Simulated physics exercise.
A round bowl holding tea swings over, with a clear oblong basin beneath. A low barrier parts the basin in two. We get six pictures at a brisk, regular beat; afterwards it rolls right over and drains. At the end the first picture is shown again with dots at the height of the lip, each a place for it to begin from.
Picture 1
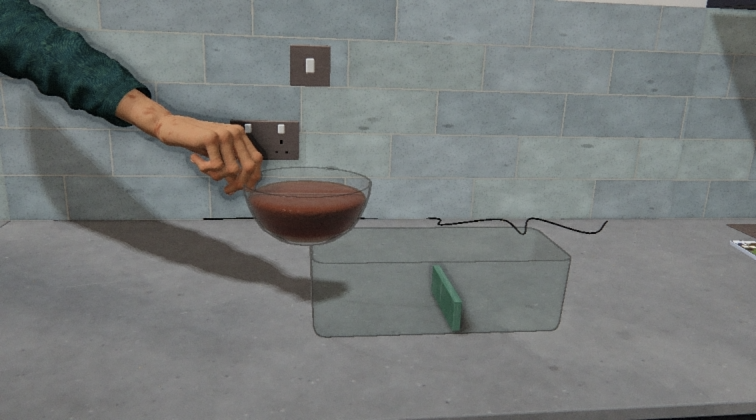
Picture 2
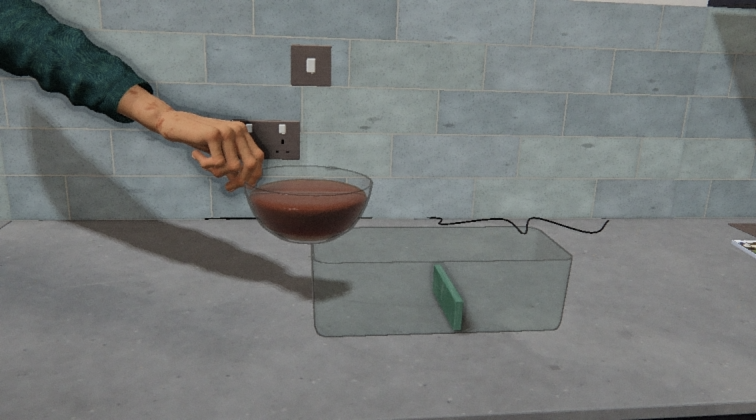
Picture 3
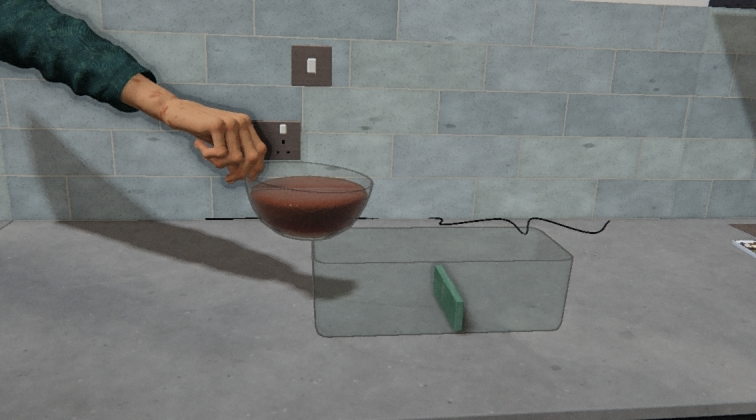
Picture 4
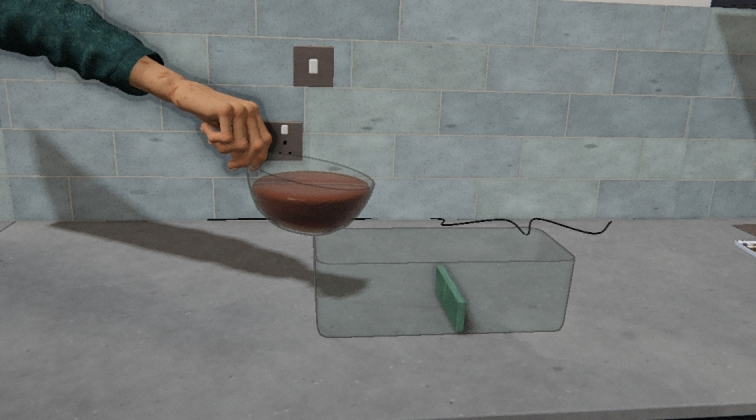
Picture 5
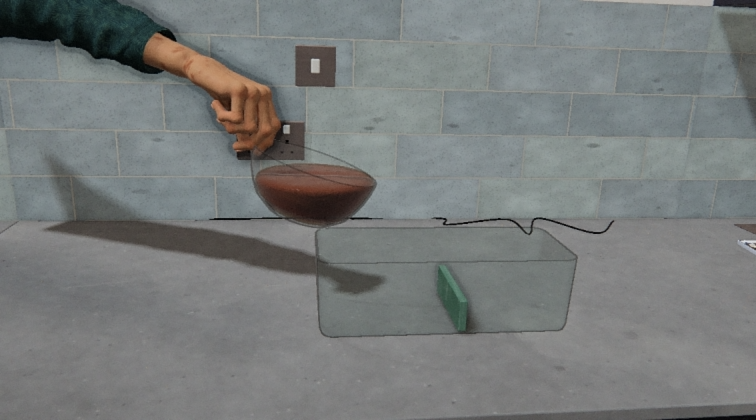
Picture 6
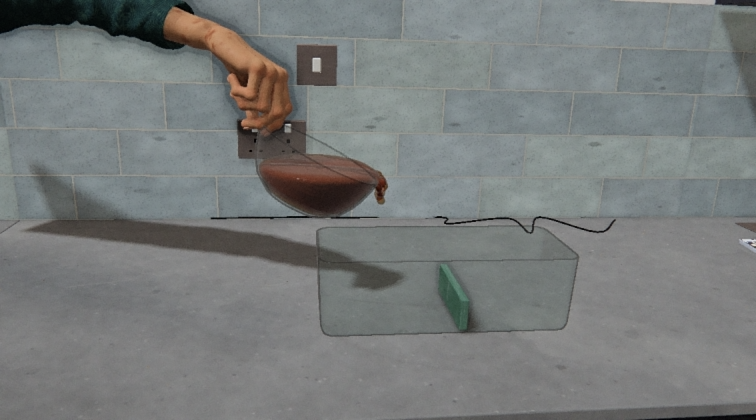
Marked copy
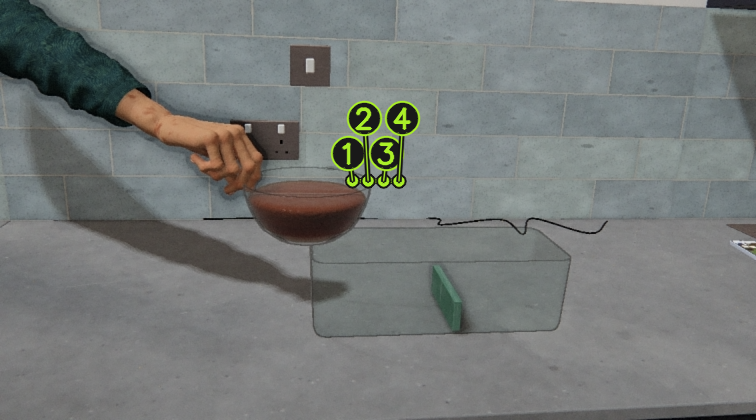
A hand tips a clear bowl of brown liquid rightward until some runs over the lip.
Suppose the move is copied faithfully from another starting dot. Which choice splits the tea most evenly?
It is 3.
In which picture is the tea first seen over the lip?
In picture 6.
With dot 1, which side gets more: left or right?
The left side.
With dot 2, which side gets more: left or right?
The left side.
On the marked copy, 1 at (352, 180); 2 at (368, 181); 3 at (383, 181); 4 at (399, 181).
Choosing 1, about 95 % ends left of the wall and 4 % right of it.
Choosing 2, about 86 % ends left of the wall and 13 % right of it.
Choosing 3, about 48 % ends left of the wall and 51 % right of it.
Choosing 4, about 20 % ends left of the wall and 79 % right of it.
